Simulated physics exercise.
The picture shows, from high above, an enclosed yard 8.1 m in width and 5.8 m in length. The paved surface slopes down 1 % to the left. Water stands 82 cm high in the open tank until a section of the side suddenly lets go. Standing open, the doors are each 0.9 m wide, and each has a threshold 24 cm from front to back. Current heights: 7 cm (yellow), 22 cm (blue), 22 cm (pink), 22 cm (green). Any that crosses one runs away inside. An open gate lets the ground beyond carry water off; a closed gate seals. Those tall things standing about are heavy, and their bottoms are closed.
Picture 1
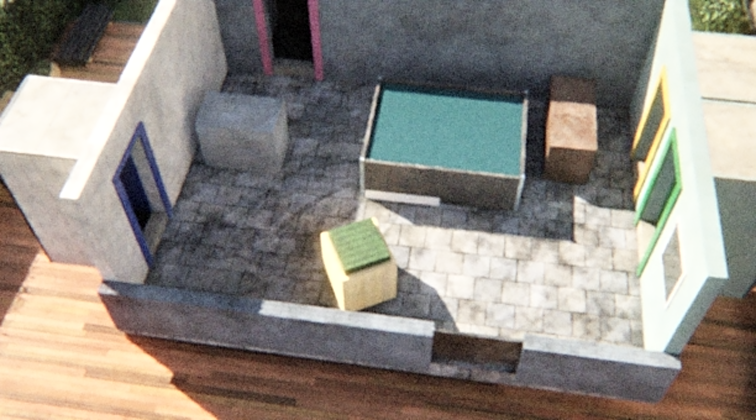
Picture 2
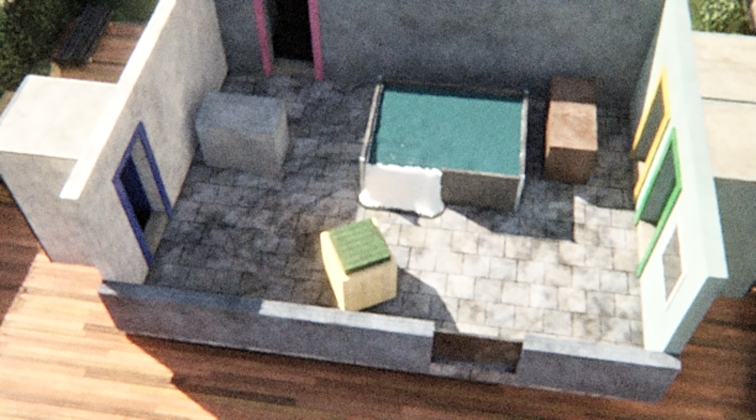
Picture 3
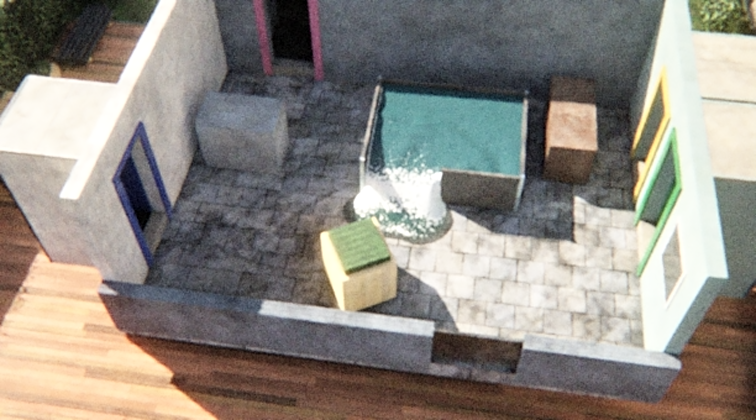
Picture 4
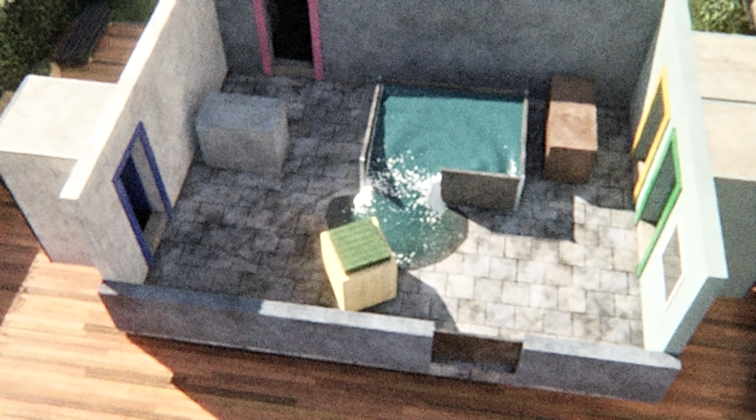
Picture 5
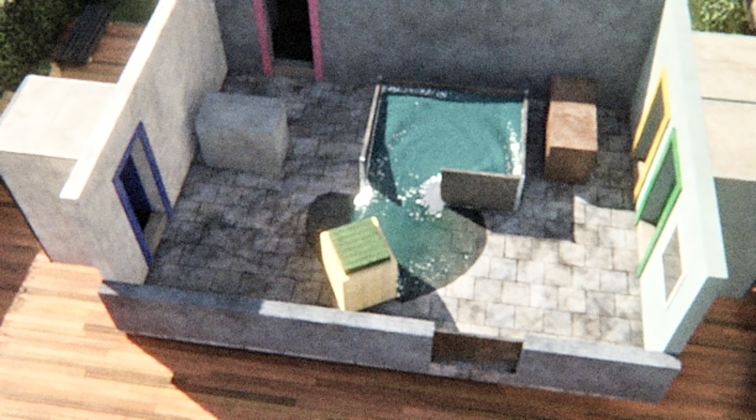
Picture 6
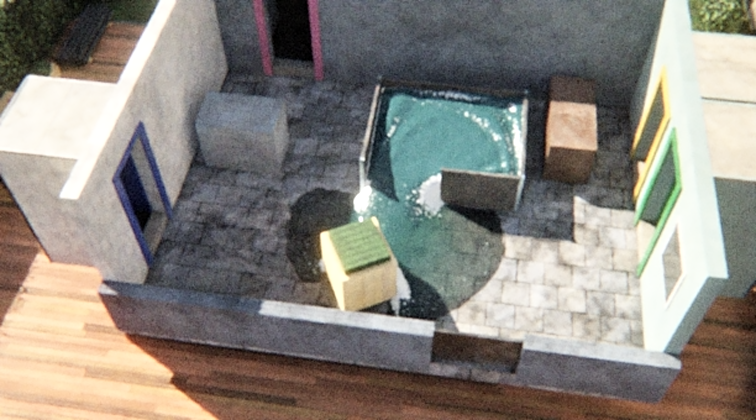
In a walled yard with a paved floor, a large open tank of blue-green water stands whole and still before white water bursts from the left part of its front side. The water splashes onto the paving, spreads in a widening pool around the yellow, green-topped box, and ripples cross the tank.
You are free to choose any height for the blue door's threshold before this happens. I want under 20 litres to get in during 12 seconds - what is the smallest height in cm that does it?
You would need about 25 cm.
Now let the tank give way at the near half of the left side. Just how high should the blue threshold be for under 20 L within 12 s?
Minimum height: Approx. 26 cm.
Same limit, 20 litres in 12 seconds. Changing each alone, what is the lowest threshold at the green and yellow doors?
Roughly 7.5 cm for the green door and roughly 11.5 cm for the yellow door.
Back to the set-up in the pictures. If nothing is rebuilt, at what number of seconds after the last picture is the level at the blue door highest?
Near 2.0 s.
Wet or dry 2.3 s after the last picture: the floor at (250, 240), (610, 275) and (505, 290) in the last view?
1: Awash; 2: Awash; 3: Awash.
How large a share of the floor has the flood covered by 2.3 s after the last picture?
I'd estimate about 50 percent.
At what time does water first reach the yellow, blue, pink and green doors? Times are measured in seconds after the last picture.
The yellow door at 2.6 s, the blue door at 1.2 s, the pink door at 4.0 s, the green door at 2.0 s.
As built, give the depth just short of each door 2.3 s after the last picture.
At the yellow door the depth is 0 cm, at blue 31 cm, at pink 0 cm and at green 7 cm.
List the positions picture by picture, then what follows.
In the first frame, the open tank at (447, 128) is whole and still, 82 cm deep; the blue door at (146, 204) is dry.
In the second frame, the gap is at (402, 185), the front 0.4 m out at (422, 215); the back of the open tank holds 82 cm.
In the third frame, the gap is at (402, 187), the front 0.9 m out at (404, 238); the back of the open tank holds 82 cm.
In the fourth frame, water pours out at (402, 188) and has run 1.4 m, to a hidden place; about 11 cm deep outside, 81 cm at the back.
In the fifth frame, water pours out at (402, 188) and has run 2.1 m, to (399, 298); about 8 cm deep outside, 76 cm at the back.
In the sixth frame, the front is at a hidden place, 2.6 m from the gap at (402, 188); 5.6 m2 of floor is wet, 69 cm left at the back; 2.3 m in a straight line remain to the blue door at (146, 204).
Then, 0.7 s after the last picture water covers 30 % of the floor, deepest (56 cm) near (371, 246); it has not reached the blue door.
Then, 2.3 s after the last picture water covers 50 % of the floor, deepest (38 cm) near (623, 362); 31 cm at the blue door, 22 litres in over its 22 cm threshold.
Then, 11.3 s after the last picture water covers 100 % of the floor, deepest (23 cm) near (228, 71); 12 cm at the blue door, 41 litres in over its 22 cm threshold.
At the blue door as built, the water peaked near 32 cm, 2.1 s after the last picture.
Run again over the same 12 s with other heights there, 37 litres in over 22.5 cm, 3 litres over 30.5 cm. The limit of 20 litres is kept from about 25 cm up.
